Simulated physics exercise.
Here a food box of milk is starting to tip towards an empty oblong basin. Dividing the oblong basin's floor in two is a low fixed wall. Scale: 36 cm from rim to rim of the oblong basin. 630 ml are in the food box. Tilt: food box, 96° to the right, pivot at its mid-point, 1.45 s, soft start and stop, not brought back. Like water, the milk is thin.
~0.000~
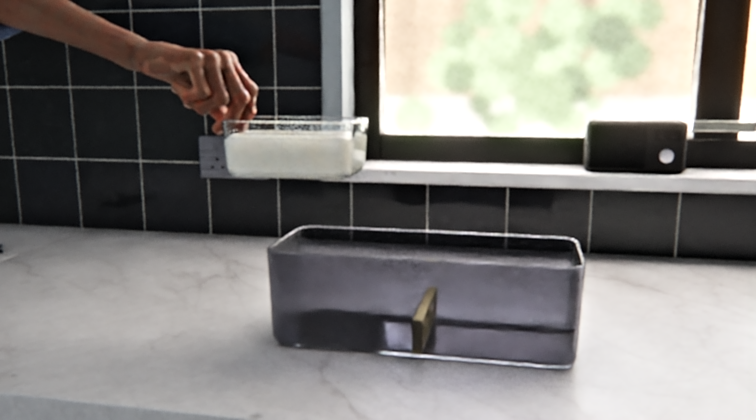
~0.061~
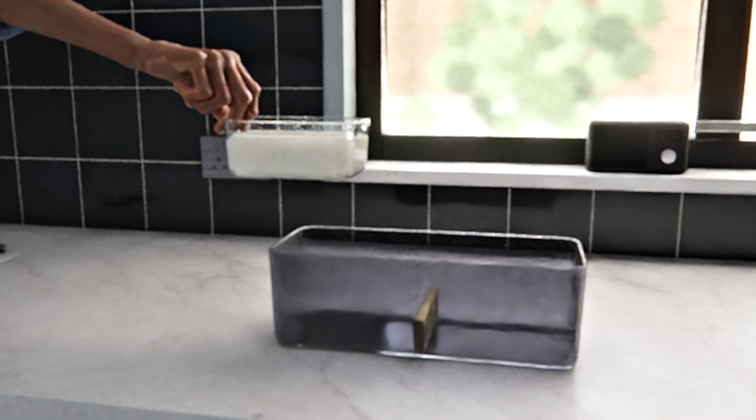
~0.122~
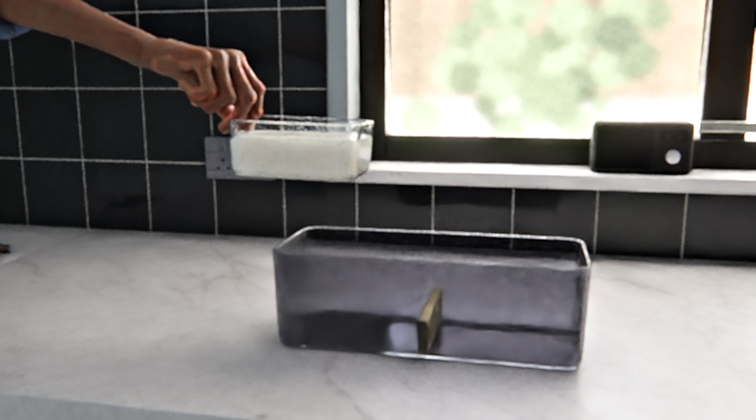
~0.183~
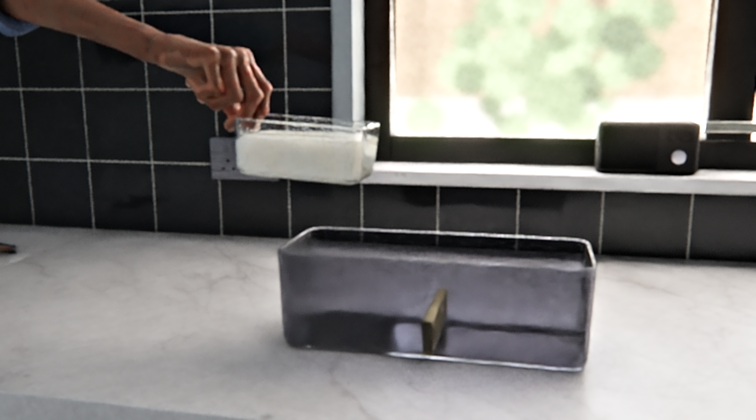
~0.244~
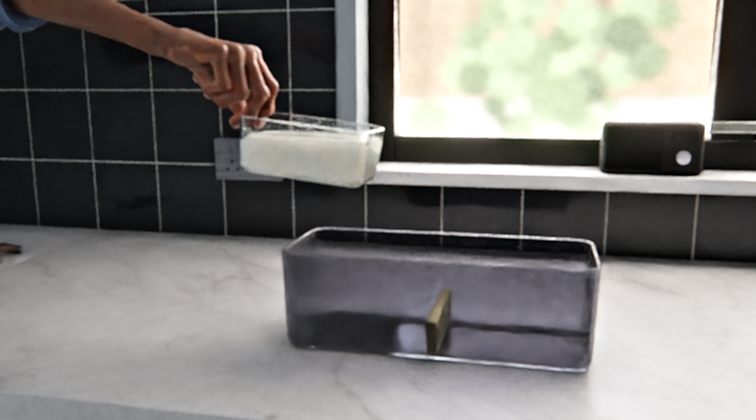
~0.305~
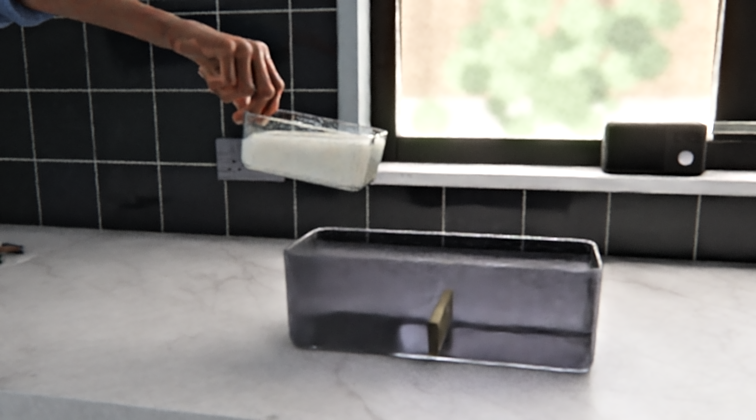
A hand slowly tilting a clear food box of milk down to the right above an oblong basin on a marble-look counter.
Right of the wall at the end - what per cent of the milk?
Near 28 per cent.
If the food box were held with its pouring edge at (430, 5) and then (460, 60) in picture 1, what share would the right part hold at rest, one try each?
The first try gives 85 percent and the second 95 percent.
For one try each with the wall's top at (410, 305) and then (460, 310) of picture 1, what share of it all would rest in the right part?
Try 1: 55 %; try 2: 10 %.
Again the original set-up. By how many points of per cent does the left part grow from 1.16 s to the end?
About 14 percent.
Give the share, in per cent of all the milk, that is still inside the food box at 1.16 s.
Share remaining: Approx. 12 %.
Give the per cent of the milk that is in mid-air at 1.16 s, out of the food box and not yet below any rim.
I'd put it at about 5 per cent of the liquid.
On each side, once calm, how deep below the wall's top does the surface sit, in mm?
22 mm left, 34 mm right.
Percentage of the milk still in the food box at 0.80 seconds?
Still held: Roughly 48 % of the total.
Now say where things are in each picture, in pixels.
It leans 0°; its right rim is at (360, 122); the milk meets the walls at (240, 133) and (359, 135); the oblong basin's rim runs from (284, 239) to (580, 254); the wall's top is at (426, 303), in the first frame.
It leans 0°; its right rim is at (362, 123); the milk meets the walls at (241, 133) and (361, 136), in the second frame.
It leans 2°; its right rim is at (366, 125); the milk meets the walls at (246, 134) and (365, 138), in the third frame.
It leans 4°; its right rim is at (372, 128); the milk meets the walls at (251, 134) and (370, 138), in the fourth frame.
It leans 7°; its right rim is at (377, 132); the milk meets the walls at (256, 134) and (375, 139), in the fifth frame.
It leans 10°; its right rim is at (380, 136); the milk meets the walls at (258, 134) and (378, 140), in the sixth frame.
By 0.80 s the tilt is 56° and 48 per cent is still to pour, 18 is left of the wall and 4 right of it.
By 1.16 s the tilt is 87° and 11 per cent is still to pour, 57 is left of the wall and 27 right of it.
By 1.54 s the tilt is 96° and 1 per cent is still to pour, 70 is left of the wall and 28 right of it.
By 1.95 s the tilt is 96° and 0 per cent is still to pour, 72 is left of the wall and 28 right of it.
At rest 72 per cent lies left of the wall, 28 right of it and 0 outside.
